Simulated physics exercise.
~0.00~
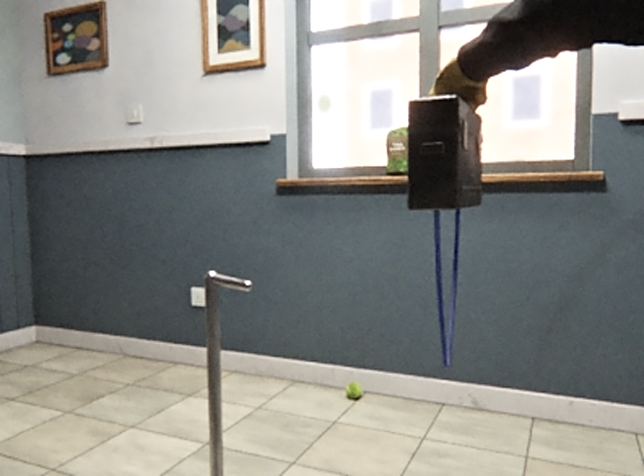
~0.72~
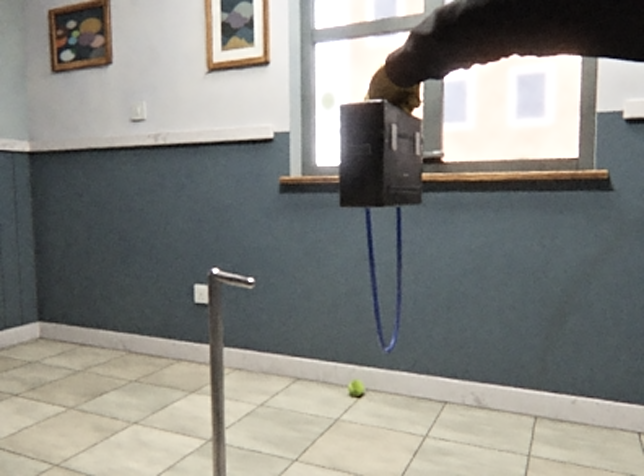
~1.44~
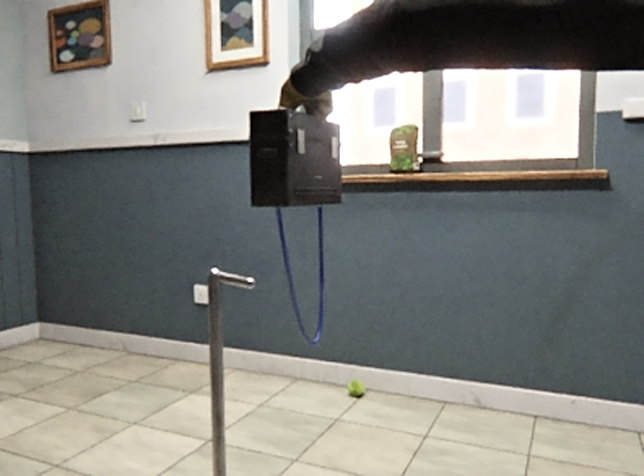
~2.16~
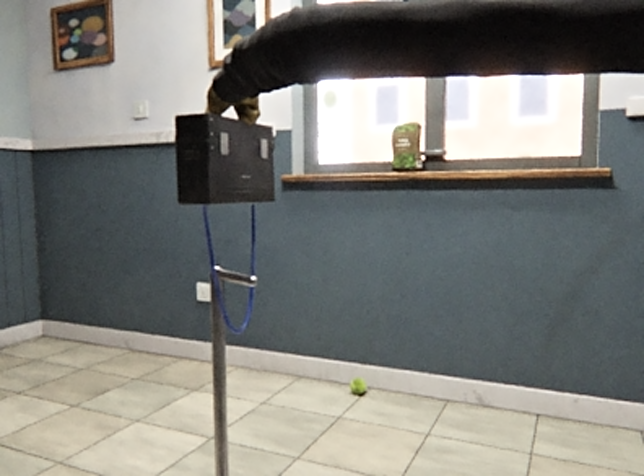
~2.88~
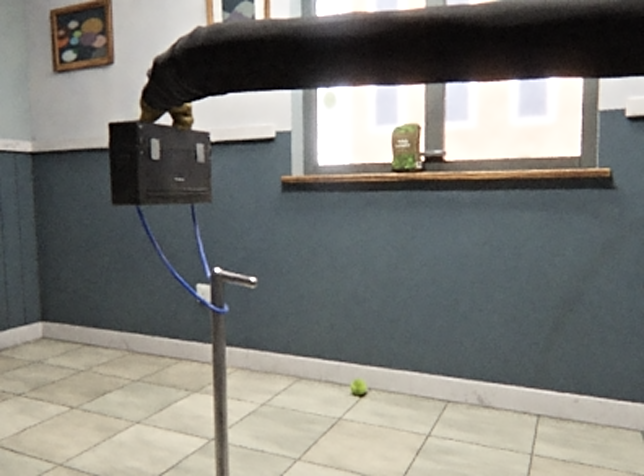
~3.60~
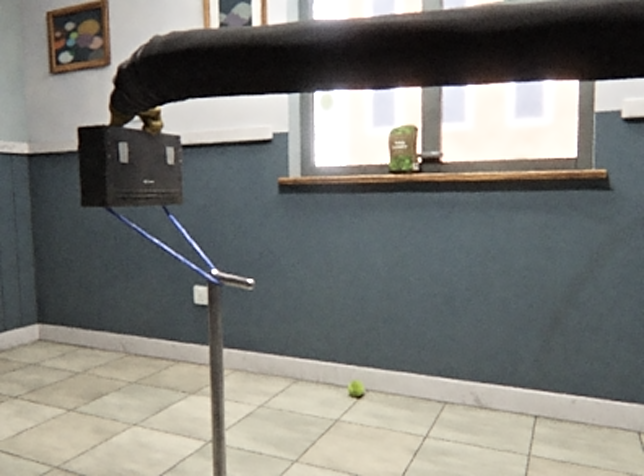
In a tiled room, a hand carrying a black case leftward past a metal post, its hanging blue loop catching and pulling tight.
